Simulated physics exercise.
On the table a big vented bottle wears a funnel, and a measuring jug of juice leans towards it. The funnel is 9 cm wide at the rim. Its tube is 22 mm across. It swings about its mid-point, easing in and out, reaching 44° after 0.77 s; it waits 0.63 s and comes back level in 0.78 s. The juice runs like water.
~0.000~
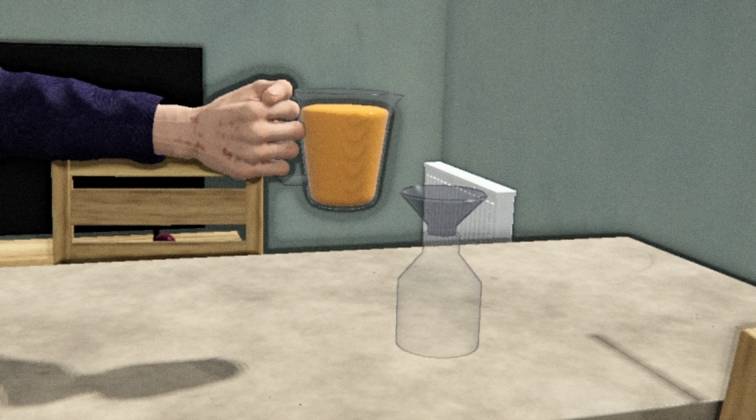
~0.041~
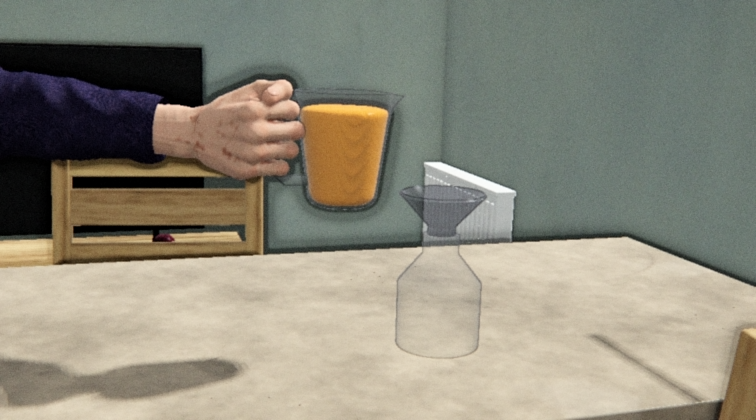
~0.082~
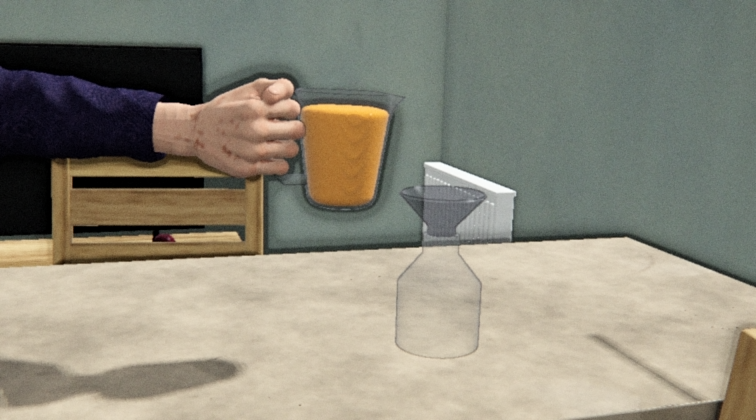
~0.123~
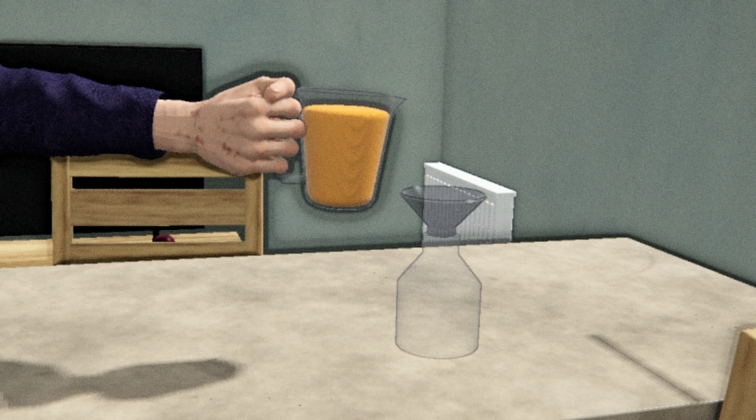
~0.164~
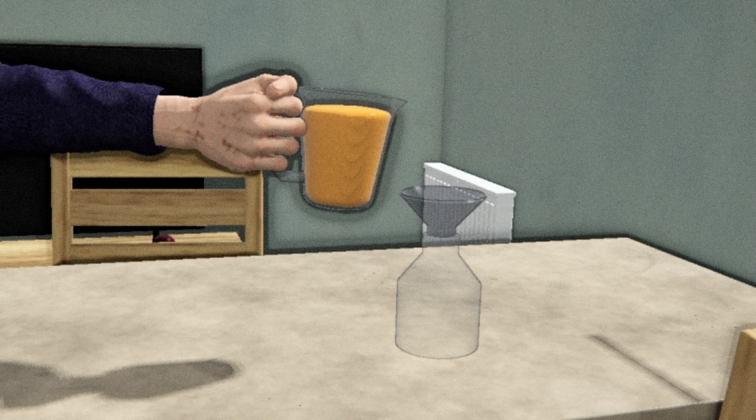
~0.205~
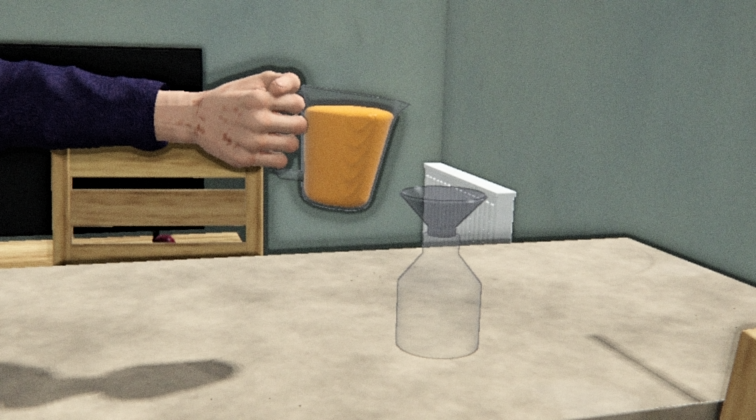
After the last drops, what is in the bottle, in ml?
Some 180 ml goes through.
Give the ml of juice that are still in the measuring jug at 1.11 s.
About 410 ml.
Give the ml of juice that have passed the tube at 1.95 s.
Some 180 ml.
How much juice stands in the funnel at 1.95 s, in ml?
About 0 ml.
After 0.73 s the tilt is 44° and 15 ml has passed the tube, 25 ml is in the funnel, 480 ml in the measuring jug and 0 ml has missed.
After 1.11 s the tilt is 44° and 80 ml has passed the tube, 45 ml is in the funnel, 405 ml in the measuring jug and 5 ml has missed.
After 1.51 s the tilt is 42° and 150 ml has passed the tube, 15 ml is in the funnel, 370 ml in the measuring jug and 10 ml has missed.
After 1.95 s the tilt is 9° and 175 ml has passed the tube, 0 ml is in the funnel, 365 ml in the measuring jug and 10 ml has missed.
In the end 180 ml has passed the tube, 0 ml is in the funnel, 365 ml in the measuring jug and 10 ml has missed.
